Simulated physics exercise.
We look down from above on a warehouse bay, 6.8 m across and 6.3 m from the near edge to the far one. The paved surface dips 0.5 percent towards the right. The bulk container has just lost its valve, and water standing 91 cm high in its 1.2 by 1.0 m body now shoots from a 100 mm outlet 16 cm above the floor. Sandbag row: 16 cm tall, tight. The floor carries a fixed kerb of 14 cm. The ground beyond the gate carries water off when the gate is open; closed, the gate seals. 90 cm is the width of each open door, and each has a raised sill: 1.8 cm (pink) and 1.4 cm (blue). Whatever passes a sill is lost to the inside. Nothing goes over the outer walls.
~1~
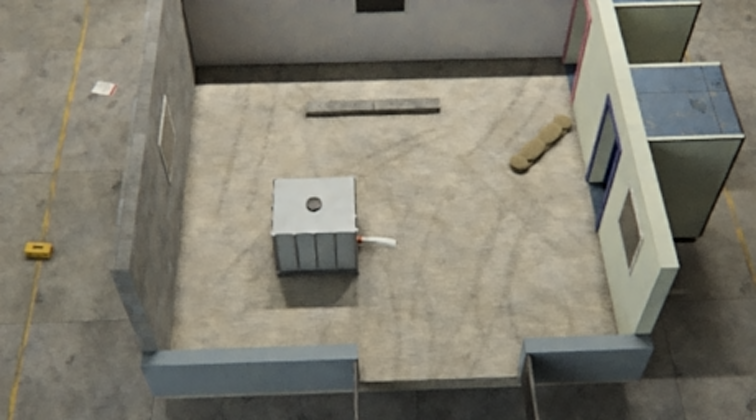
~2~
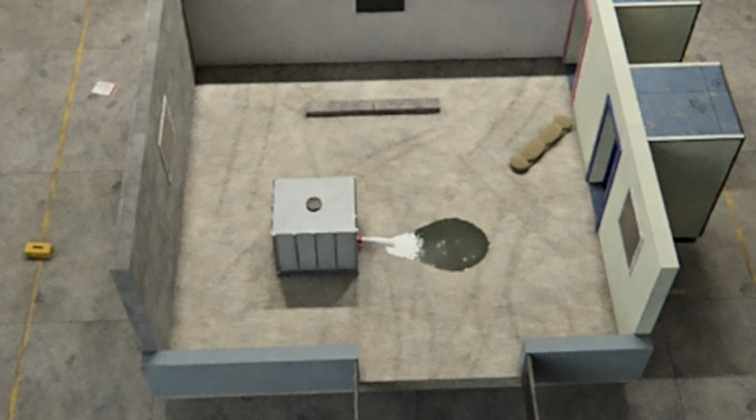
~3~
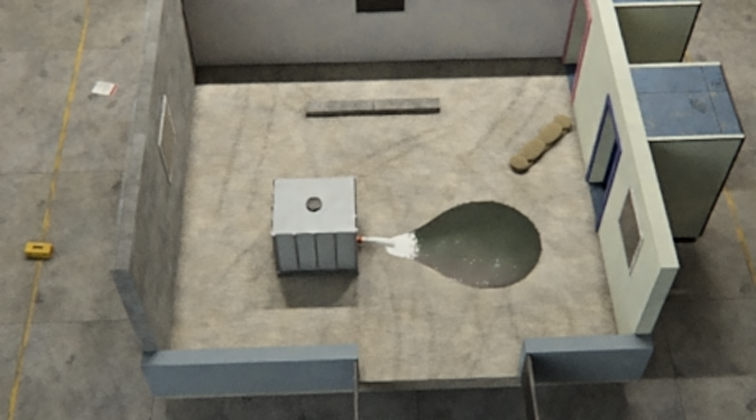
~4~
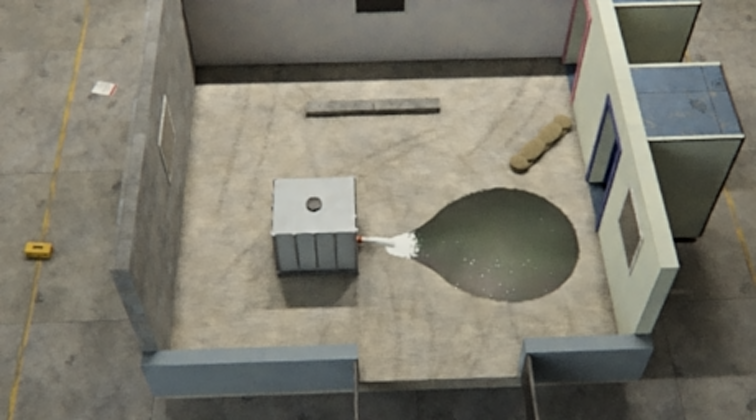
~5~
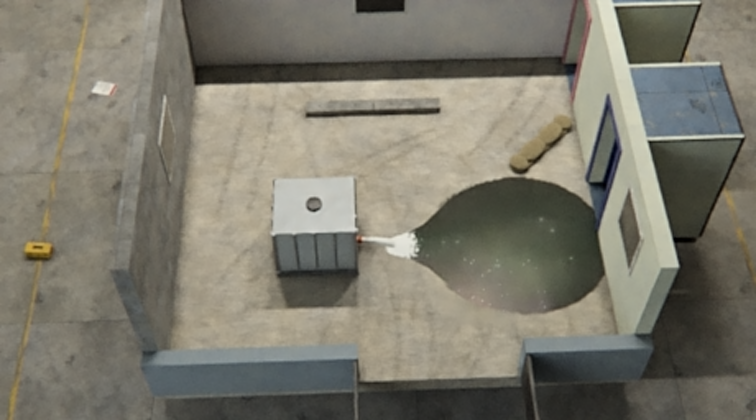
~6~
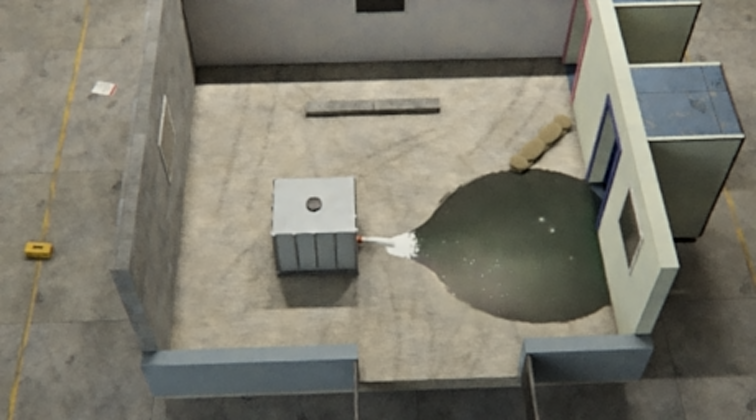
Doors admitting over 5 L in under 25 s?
Pink door: Not over; blue door: Over.
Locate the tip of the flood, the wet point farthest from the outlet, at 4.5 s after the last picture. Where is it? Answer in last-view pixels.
Tip position: Roughly (562, 101), last view.
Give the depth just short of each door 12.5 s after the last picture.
Reading (cm) - pink: 0.6; blue: 3.5.
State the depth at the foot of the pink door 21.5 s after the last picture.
Close to 1.5 cm of depth.
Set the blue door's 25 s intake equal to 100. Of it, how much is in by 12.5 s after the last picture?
Fraction in by then: Approx. 50%.
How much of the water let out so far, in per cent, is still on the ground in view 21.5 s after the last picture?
Roughly 74 per cent.
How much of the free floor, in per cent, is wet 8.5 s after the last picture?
Wet share: Near 30 %.
Then, 1.5 s after the last picture water covers 20 % of the floor and is deepest (5 cm) near (402, 246); pink door not reached, blue door 3.1 cm at the sill, 3 L in.
Then, 4.5 s after the last picture water covers 20 % of the floor and is deepest (5 cm) near (402, 246); pink door not reached, blue door 3.2 cm at the sill, 12 L in.
Then, 8.5 s after the last picture water covers 30 % of the floor and is deepest (5 cm) near (402, 246); pink door 0.61 cm at the sill, 0 L in, blue door 3.6 cm at the sill, 26 L in.
Then, 12.5 s after the last picture water covers 40 % of the floor and is deepest (5 cm) near (402, 246); pink door 0.69 cm at the sill, 0 L in, blue door 3.6 cm at the sill, 44 L in.
Then, 21.5 s after the last picture water covers 50 % of the floor and is deepest (6 cm) near (391, 246); pink door 1.6 cm at the sill, 0 L in, blue door 3.5 cm at the sill, 85 L in.
